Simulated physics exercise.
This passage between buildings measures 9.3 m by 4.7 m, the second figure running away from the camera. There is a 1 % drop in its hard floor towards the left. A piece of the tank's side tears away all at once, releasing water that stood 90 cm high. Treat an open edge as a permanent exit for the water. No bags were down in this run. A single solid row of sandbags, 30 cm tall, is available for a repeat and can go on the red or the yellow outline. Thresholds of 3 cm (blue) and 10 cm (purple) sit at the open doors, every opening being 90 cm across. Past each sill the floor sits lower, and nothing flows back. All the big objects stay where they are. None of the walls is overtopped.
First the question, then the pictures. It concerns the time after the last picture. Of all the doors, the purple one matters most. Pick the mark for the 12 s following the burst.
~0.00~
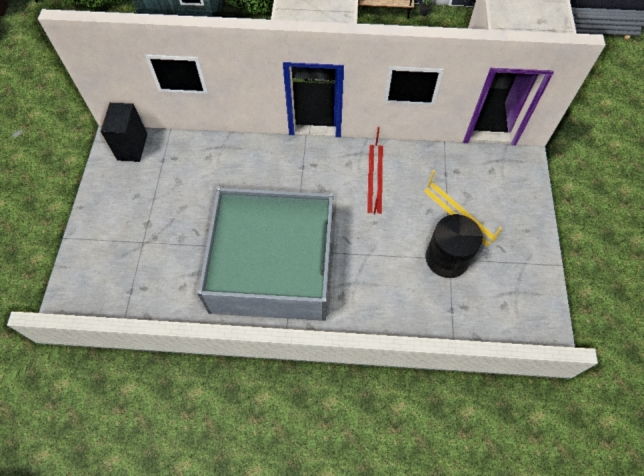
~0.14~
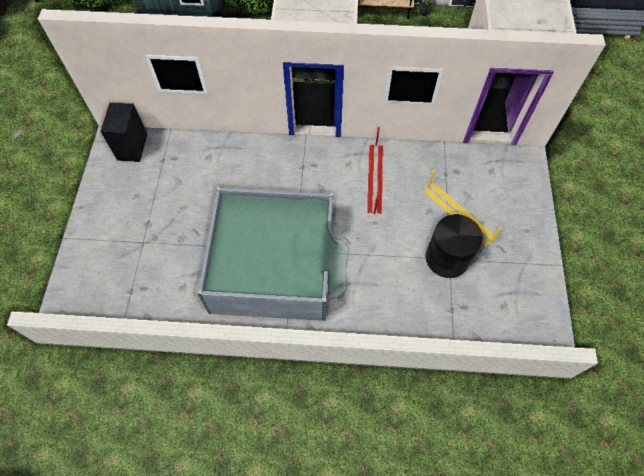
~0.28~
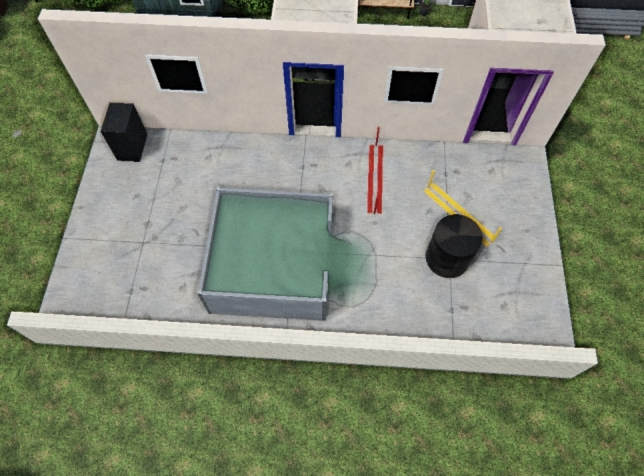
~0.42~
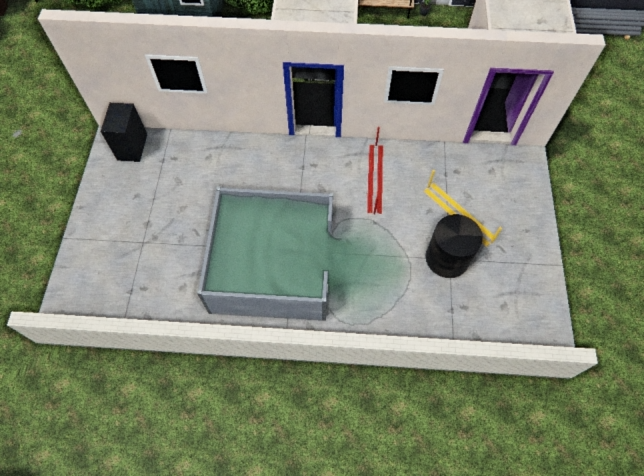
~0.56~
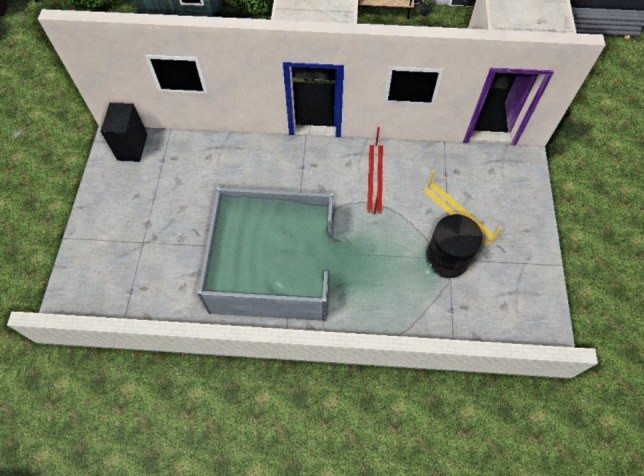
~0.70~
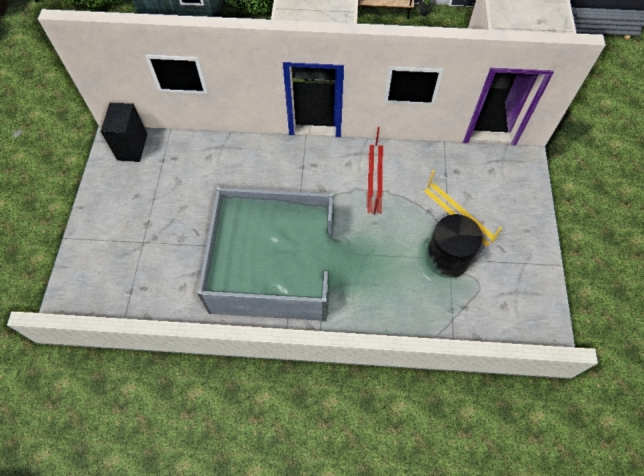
Yellow.
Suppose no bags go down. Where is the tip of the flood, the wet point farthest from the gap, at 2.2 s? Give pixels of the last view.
The front reaches farthest at about (530, 150).
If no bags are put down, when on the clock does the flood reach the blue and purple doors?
Blue door 3.8 seconds, purple door 1.6 seconds.
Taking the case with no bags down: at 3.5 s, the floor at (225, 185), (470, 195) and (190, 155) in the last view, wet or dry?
Taking them in order, they'd be spared, swamped and spared.
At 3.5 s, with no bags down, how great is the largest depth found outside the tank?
About 28 centimetres.
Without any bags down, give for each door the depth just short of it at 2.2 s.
Depths in centimetres: Blue 0, purple 21.
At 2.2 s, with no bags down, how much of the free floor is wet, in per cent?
The flood covers close to 40 per cent of the floor.
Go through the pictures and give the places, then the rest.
The tank at (269, 244) is whole and still, 90 cm deep, in the first picture.
The front is at (339, 242), 0.6 m from the gap at (326, 260); 0.3 m2 of floor is under water; 90 cm left at the back of the tank, in the second picture.
The front is at (371, 287), 0.9 m from the gap at (326, 261); 1.0 m2 of floor is under water; 90 cm left at the back of the tank, in the third picture.
Water pours out at (326, 262) and has run 1.5 m, to (406, 263); typically 10 cm deep outside, 88 cm at the tank's back, in the fourth picture.
The front is at (445, 279), 2.3 m from the gap at (326, 262); 4.5 m2 of floor is under water; 80 cm left at the back of the tank, in the fifth picture.
The front is at (474, 290), 2.8 m from the gap at (326, 261); 6.4 m2 of floor is under water; 75 cm left at the back of the tank, in the sixth picture.
After 1.4 s water covers 30 % of the floor and is deepest (46 cm) near (422, 258) in the run without bags; in at the purple door, 0 L with no bags, 0 L with the row on red, 0 L on yellow.
After 2.2 s water covers 40 % of the floor and is deepest (37 cm) near (422, 258) in the run without bags; in at the purple door, 16 L with no bags, 22 L with the row on red, 0 L on yellow.
After 3.5 s water covers 45 % of the floor and is deepest (28 cm) near (422, 258) in the run without bags; in at the purple door, 57 L with no bags, 69 L with the row on red, 0 L on yellow.
After 7.0 s water covers 65 % of the floor and is deepest (12 cm) near (337, 270) in the run without bags; in at the purple door, 69 L with no bags, 83 L with the row on red, 0 L on yellow.
After 12.0 s water covers 75 % of the floor and is deepest (6 cm) near (337, 279) in the run without bags; in at the purple door, 69 L with no bags, 83 L with the row on red, 0 L on yellow.
